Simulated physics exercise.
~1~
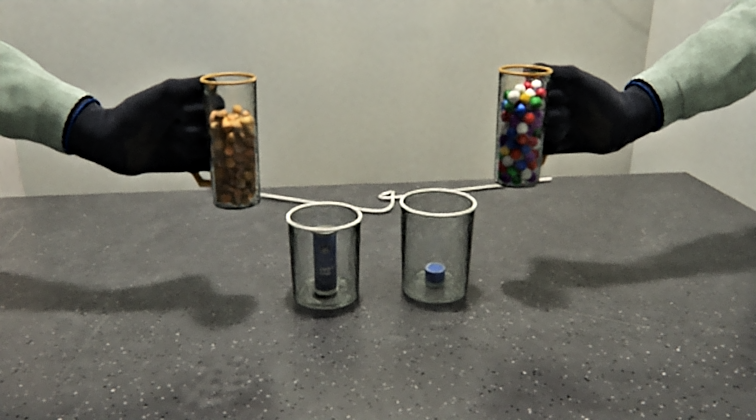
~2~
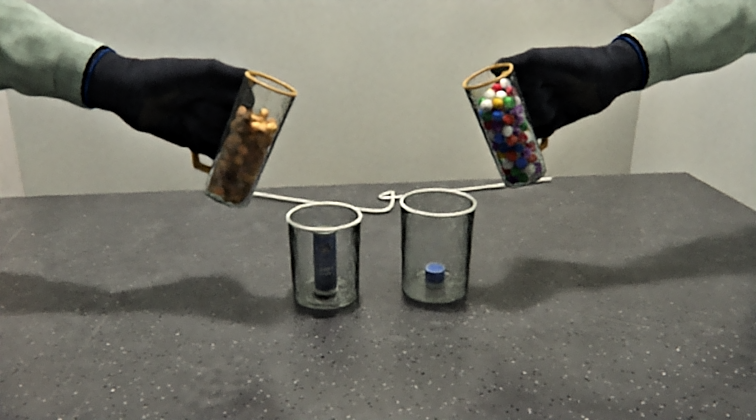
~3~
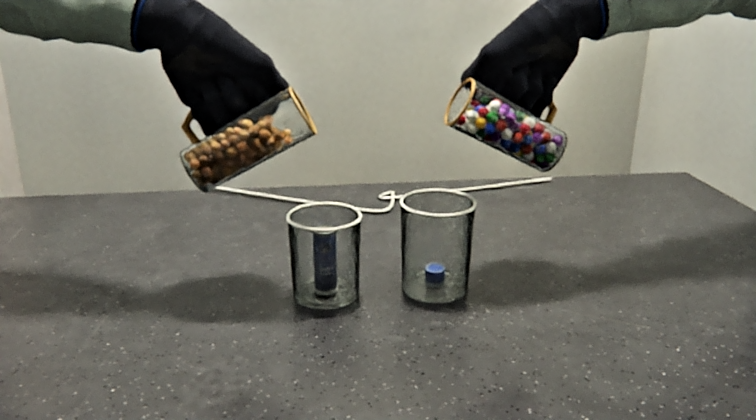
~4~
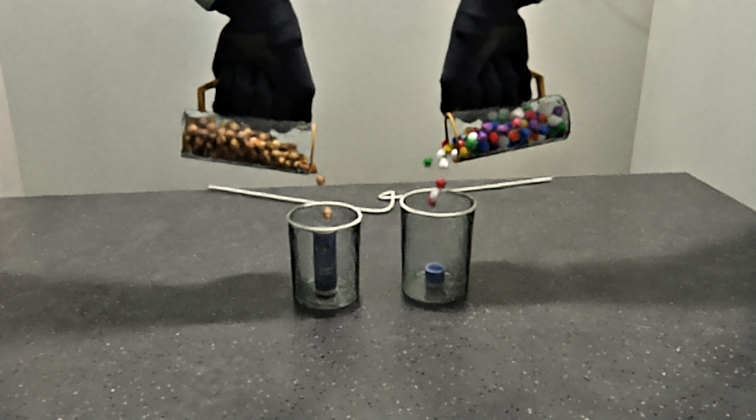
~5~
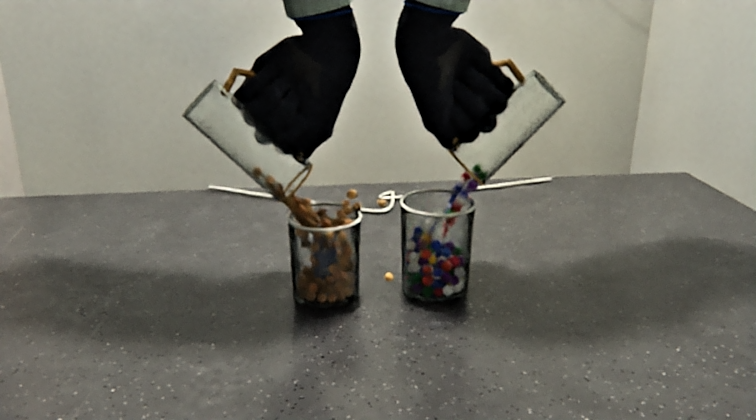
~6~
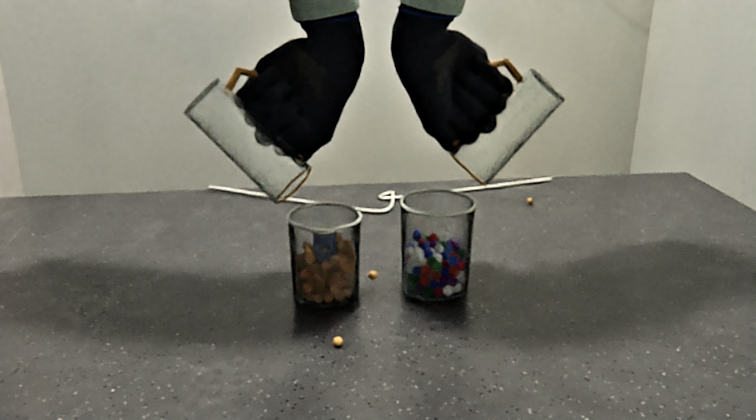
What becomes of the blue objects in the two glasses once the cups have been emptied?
The tall blue object in the left glass still stands above the tan pieces, while the short one in the right glass is hidden under the coloured beads.
